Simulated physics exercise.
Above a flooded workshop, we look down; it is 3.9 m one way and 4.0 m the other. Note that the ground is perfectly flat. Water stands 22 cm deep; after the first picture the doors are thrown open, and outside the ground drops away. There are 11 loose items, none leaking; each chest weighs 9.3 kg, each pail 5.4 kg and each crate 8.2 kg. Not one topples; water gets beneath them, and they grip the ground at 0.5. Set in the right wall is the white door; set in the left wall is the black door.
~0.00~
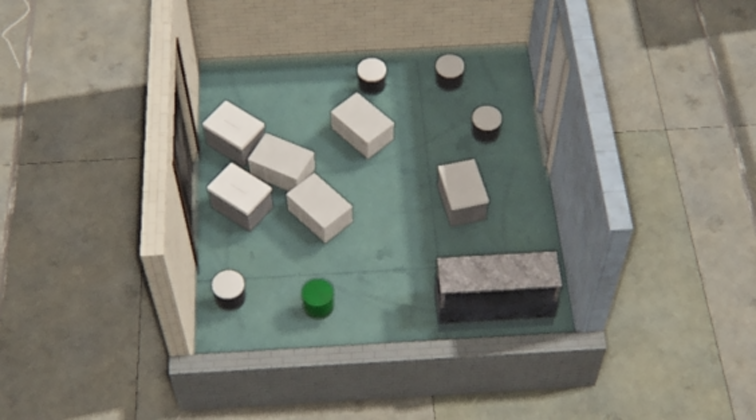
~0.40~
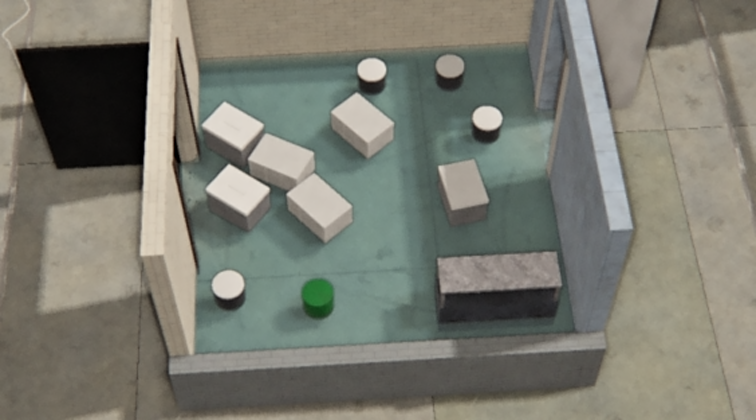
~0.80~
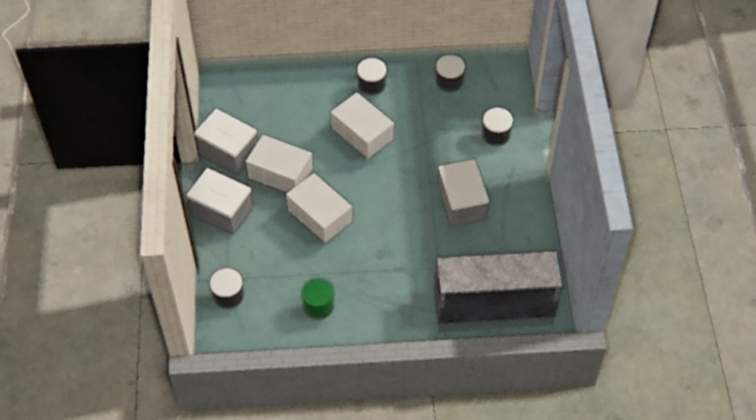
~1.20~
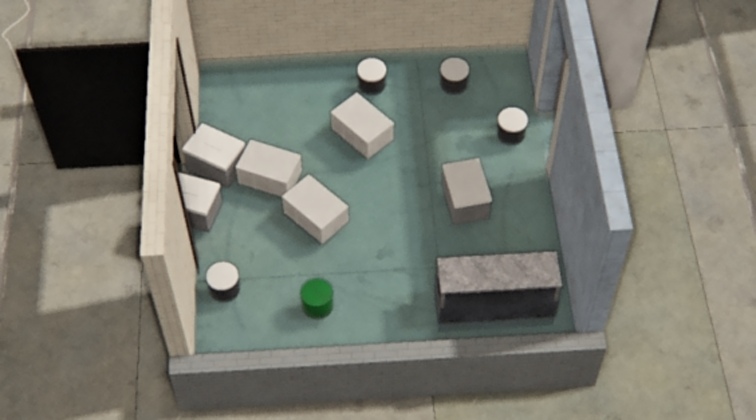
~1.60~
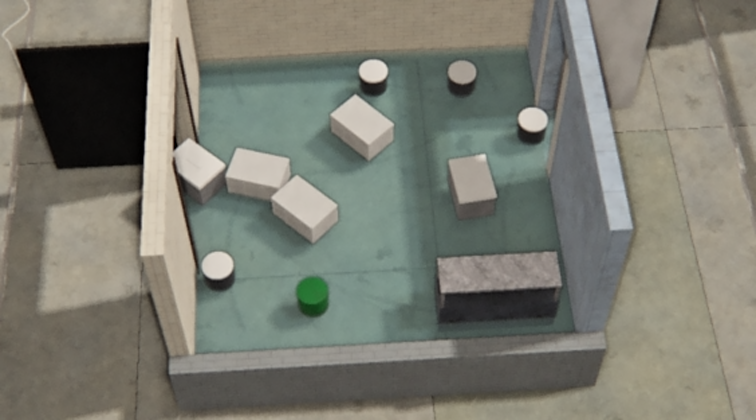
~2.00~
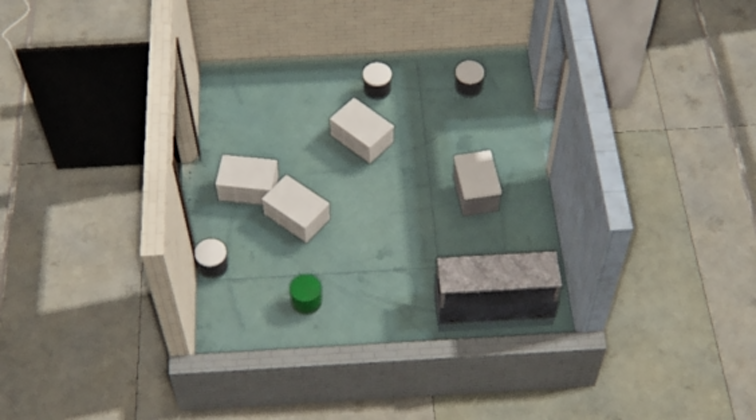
White crates on the flooded floor drifted left after the side doors opened, two slipping out of view at the left wall, while a pail on the right disappeared and the green one shifted slightly.
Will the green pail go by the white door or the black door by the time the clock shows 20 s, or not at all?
The green pail goes by the black doorway.
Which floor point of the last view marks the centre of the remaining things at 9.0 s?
It works out to somewhere near (363, 128) on the floor.
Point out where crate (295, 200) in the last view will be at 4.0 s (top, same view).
My estimate: Around (265, 204).
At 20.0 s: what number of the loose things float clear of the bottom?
At that time the total is 1.
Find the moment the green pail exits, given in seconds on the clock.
Estimate: Close to 8.5 s.
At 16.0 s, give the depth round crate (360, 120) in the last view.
I'd say some 7 cm.
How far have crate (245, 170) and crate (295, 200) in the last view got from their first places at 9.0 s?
Respectively: Gone out and gone out.
After 4.0 s the green pail is near (282, 276), 0.4 m from its start, afloat; 5 of 11 are out; 6 afloat.
After 9.0 s the green pail has gone out by the black door; 9 of 11 are out; 2 afloat.
After 16.0 s the green pail has gone out by the black door; 9 of 11 are out; 2 afloat.
After 20.0 s the green pail has gone out by the black door; 9 of 11 are out; 1 afloat.
